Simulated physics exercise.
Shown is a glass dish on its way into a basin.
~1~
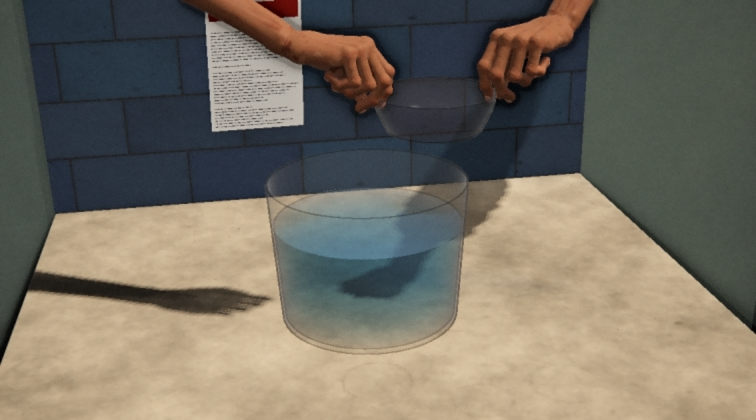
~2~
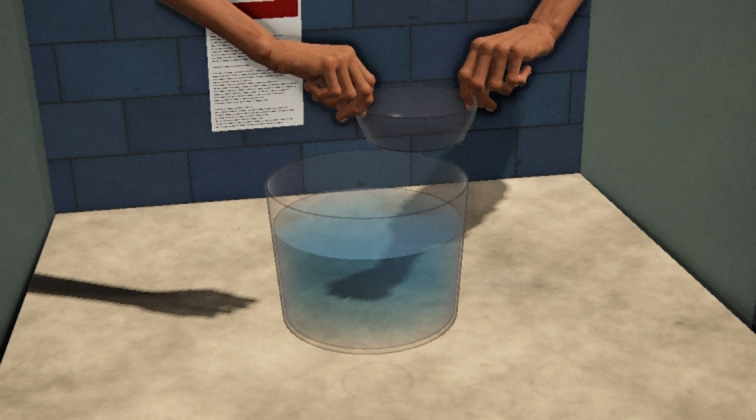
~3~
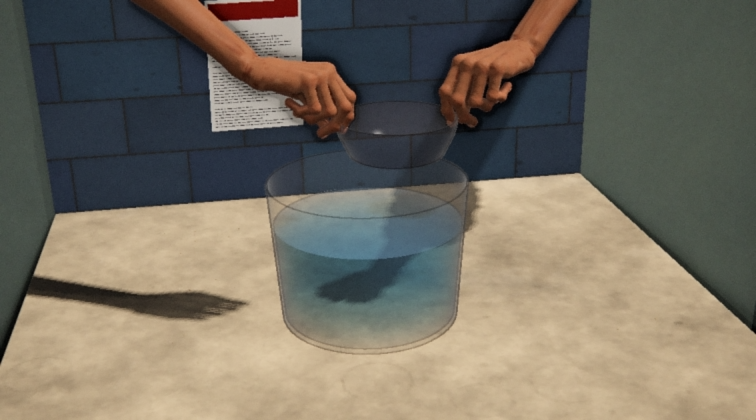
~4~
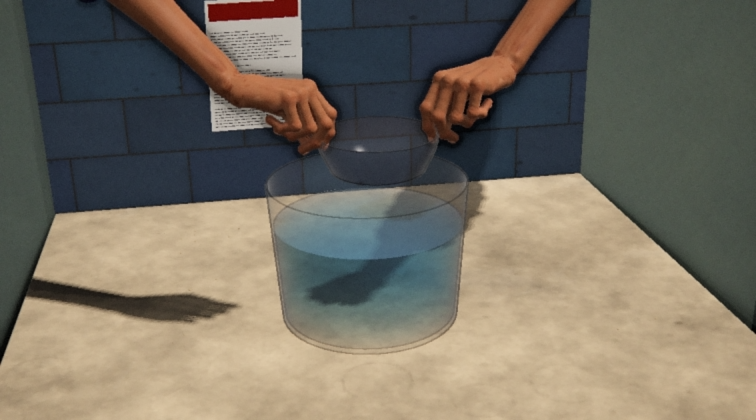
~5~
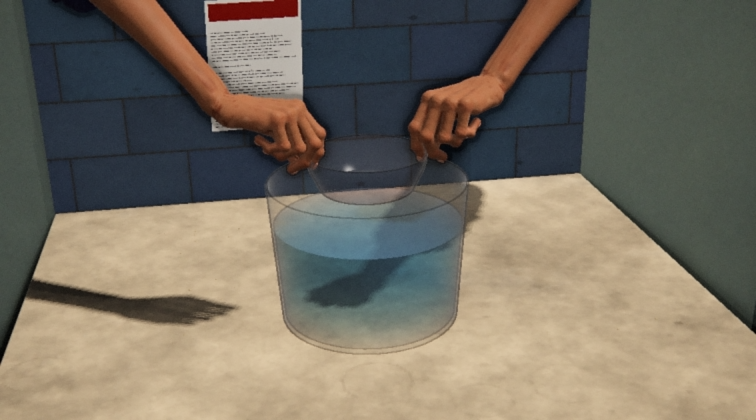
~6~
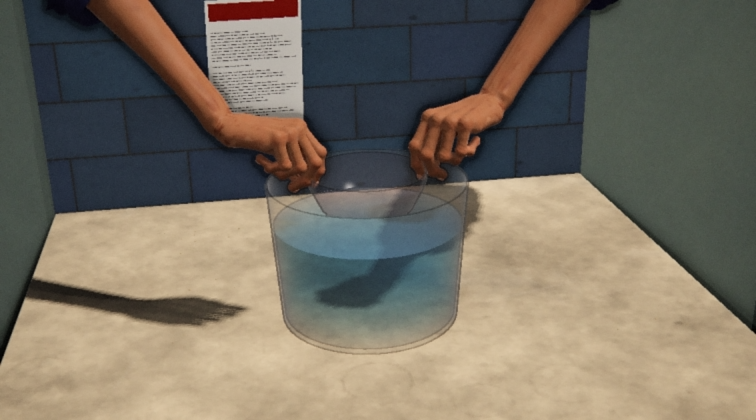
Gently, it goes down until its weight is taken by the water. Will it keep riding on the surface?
Yes, it stays up.
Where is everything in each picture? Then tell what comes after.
The first frame shows dish (434, 108) empty; above the basin.
The second frame shows dish (415, 117) empty; coming down.
The third frame shows dish (396, 133) empty; lower.
The fourth frame shows dish (378, 149) empty; lower still.
The fifth frame shows dish (367, 168) empty; close to the surface.
The sixth frame shows dish (367, 186) empty; just over the surface.
Shortly, the dish dips into the water.
Then, it bobs and steadies.
At the finish, the dish floats with about half of its side showing.
